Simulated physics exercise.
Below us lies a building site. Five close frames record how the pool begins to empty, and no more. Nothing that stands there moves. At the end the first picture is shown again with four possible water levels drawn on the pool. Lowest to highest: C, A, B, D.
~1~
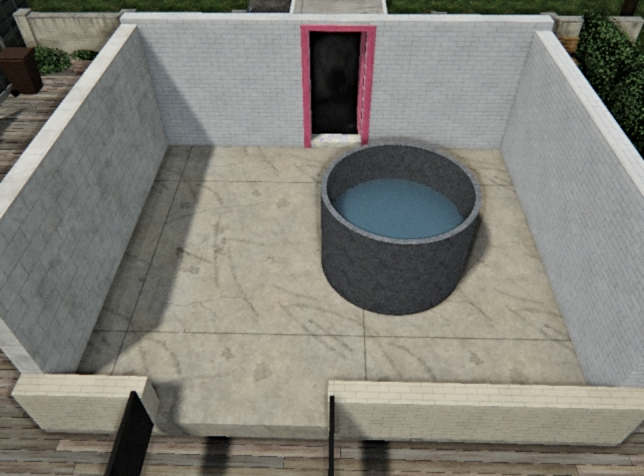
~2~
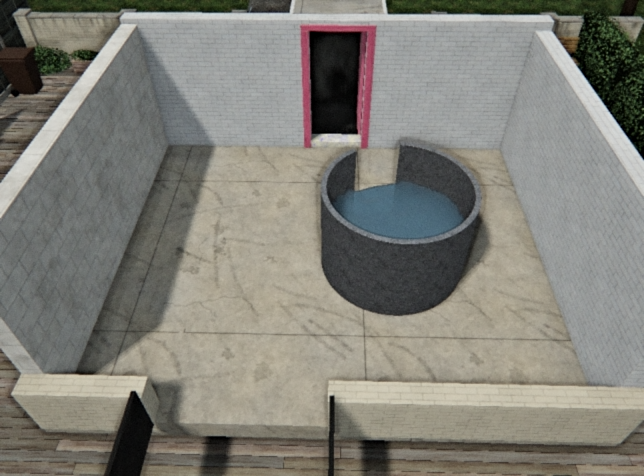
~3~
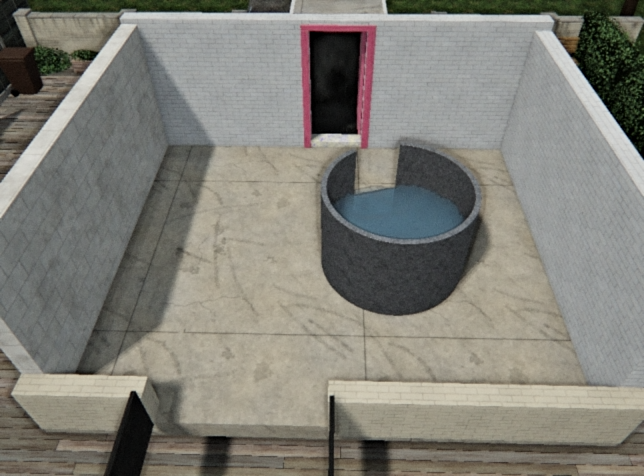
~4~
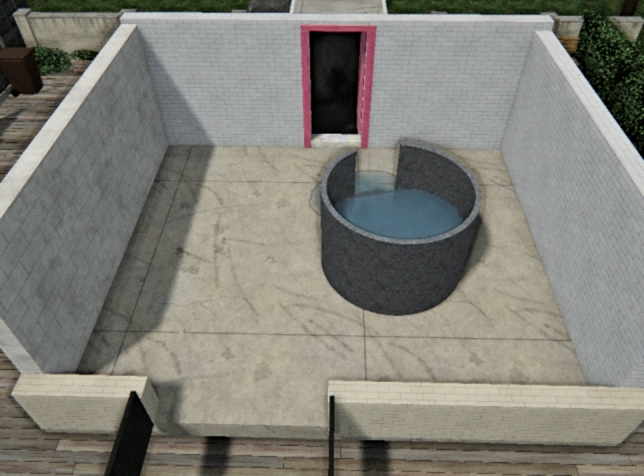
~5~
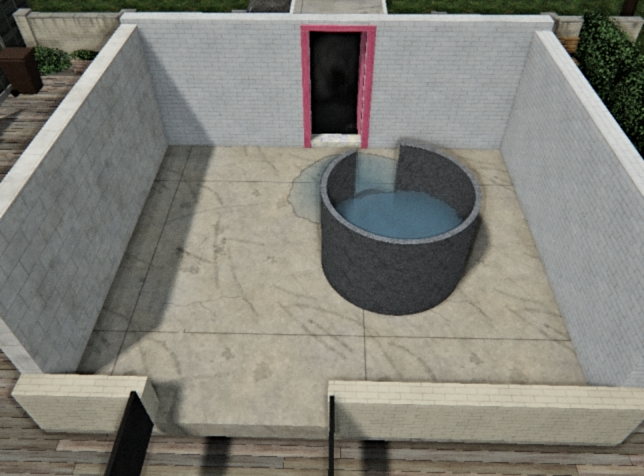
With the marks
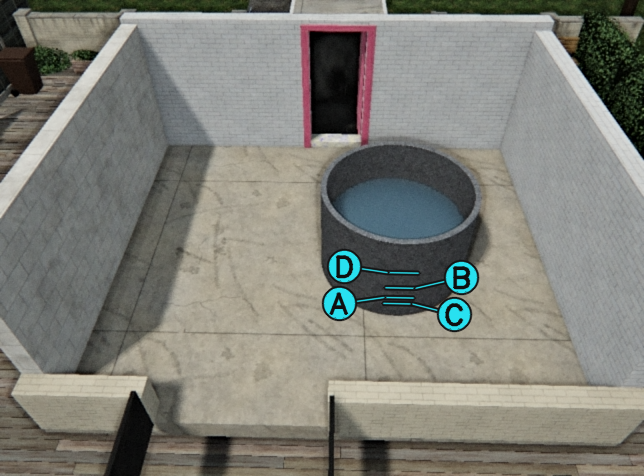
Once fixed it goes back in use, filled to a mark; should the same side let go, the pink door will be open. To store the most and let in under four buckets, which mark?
A is the one.
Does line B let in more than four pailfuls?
Yes.
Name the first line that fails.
Here it is line B.
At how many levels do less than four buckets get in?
Two.
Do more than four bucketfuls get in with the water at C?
No, that is safe.
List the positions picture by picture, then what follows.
Water in the pool at rest, its middle at (396, 220); foot of the pink doorway at (336, 147); open gate at (237, 376), in the first frame.
Water covers 1 % of the ground, its front hidden from here, in the second frame.
Water covers 2 % of the ground, its front hidden from here, in the third frame.
Water covers 6 % of the ground, its front hidden from here, in the fourth frame.
In the fifth frame, 11 % of the ground under water, visible out to (305, 182).
In cyan, A at (398, 297); B at (400, 288); C at (397, 303); D at (403, 272); from the bottom up C, A, B, D.
If A is chosen, a splash gets over, under a bucket.
If B is chosen, about 8 bucketfuls get in.
If C is chosen, nothing gets over.
If D is chosen, dozens of bucketfuls pour in.
